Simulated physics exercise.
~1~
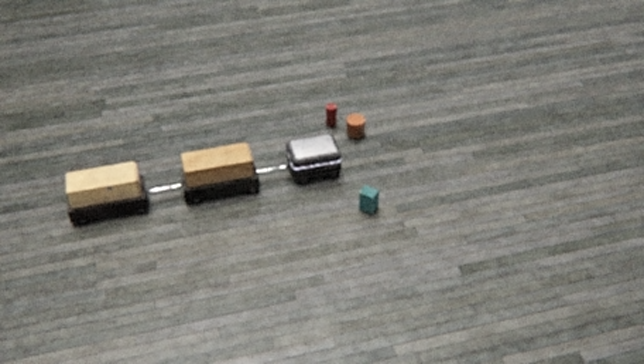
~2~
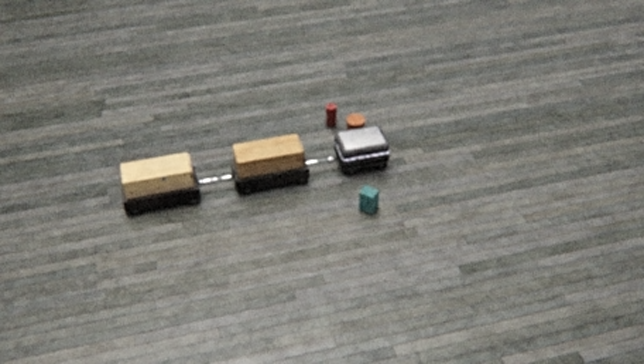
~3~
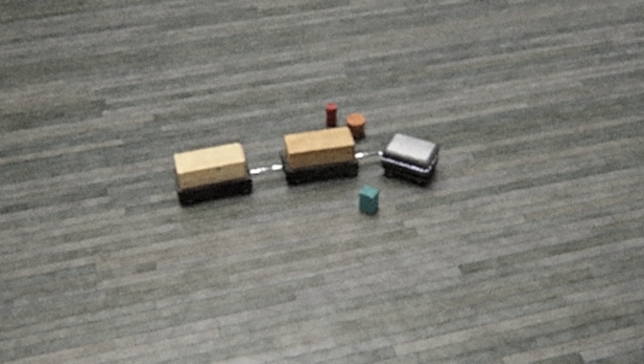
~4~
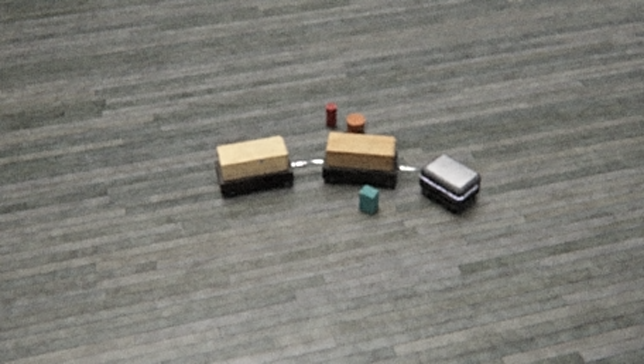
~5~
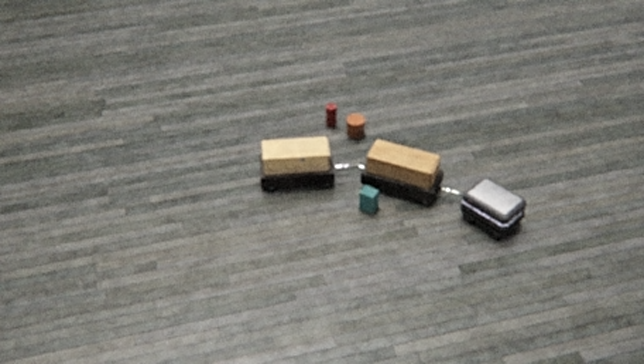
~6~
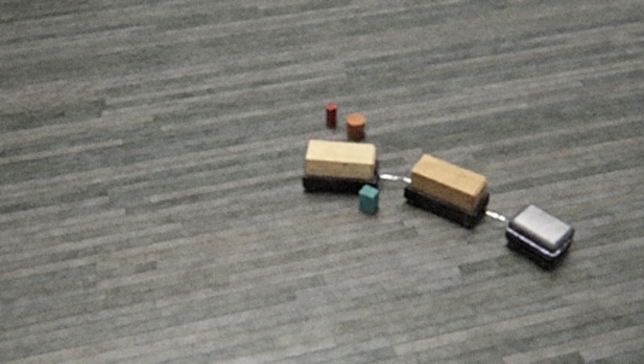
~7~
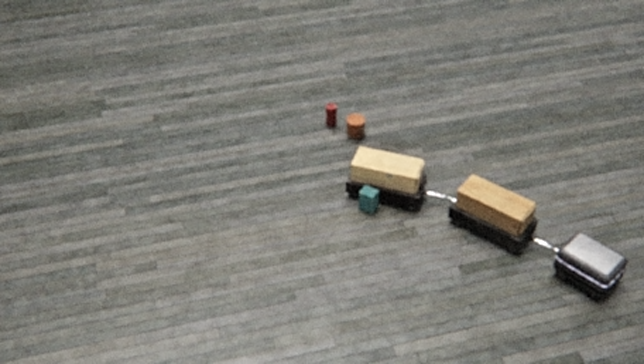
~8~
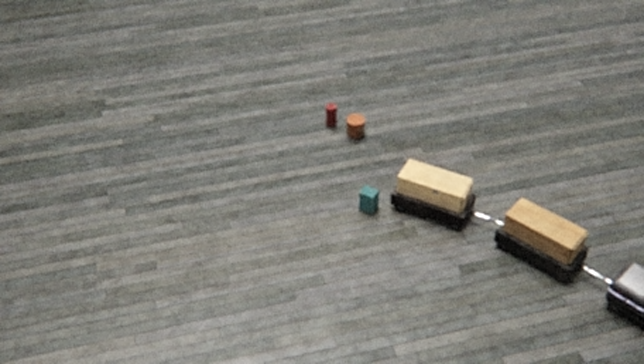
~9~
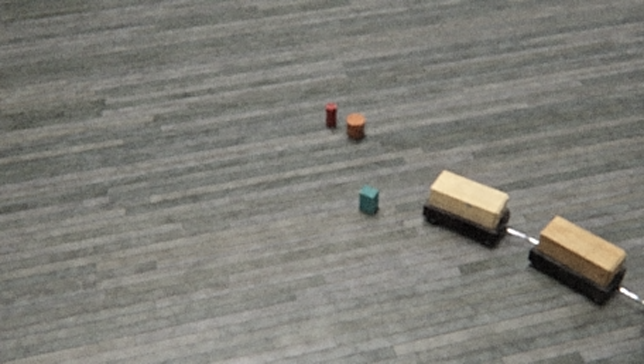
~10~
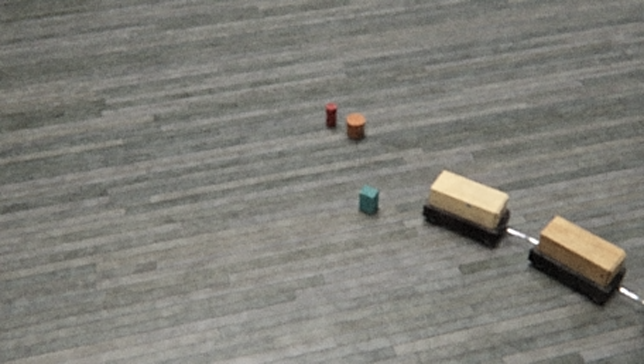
A small silver-topped tug pulled two carts with wooden-looking blocks rightward between an orange pail and a turquoise box, then curved down toward the lower right and left view, while both carts came to rest still in sight and the box, pail and red canister stayed put.
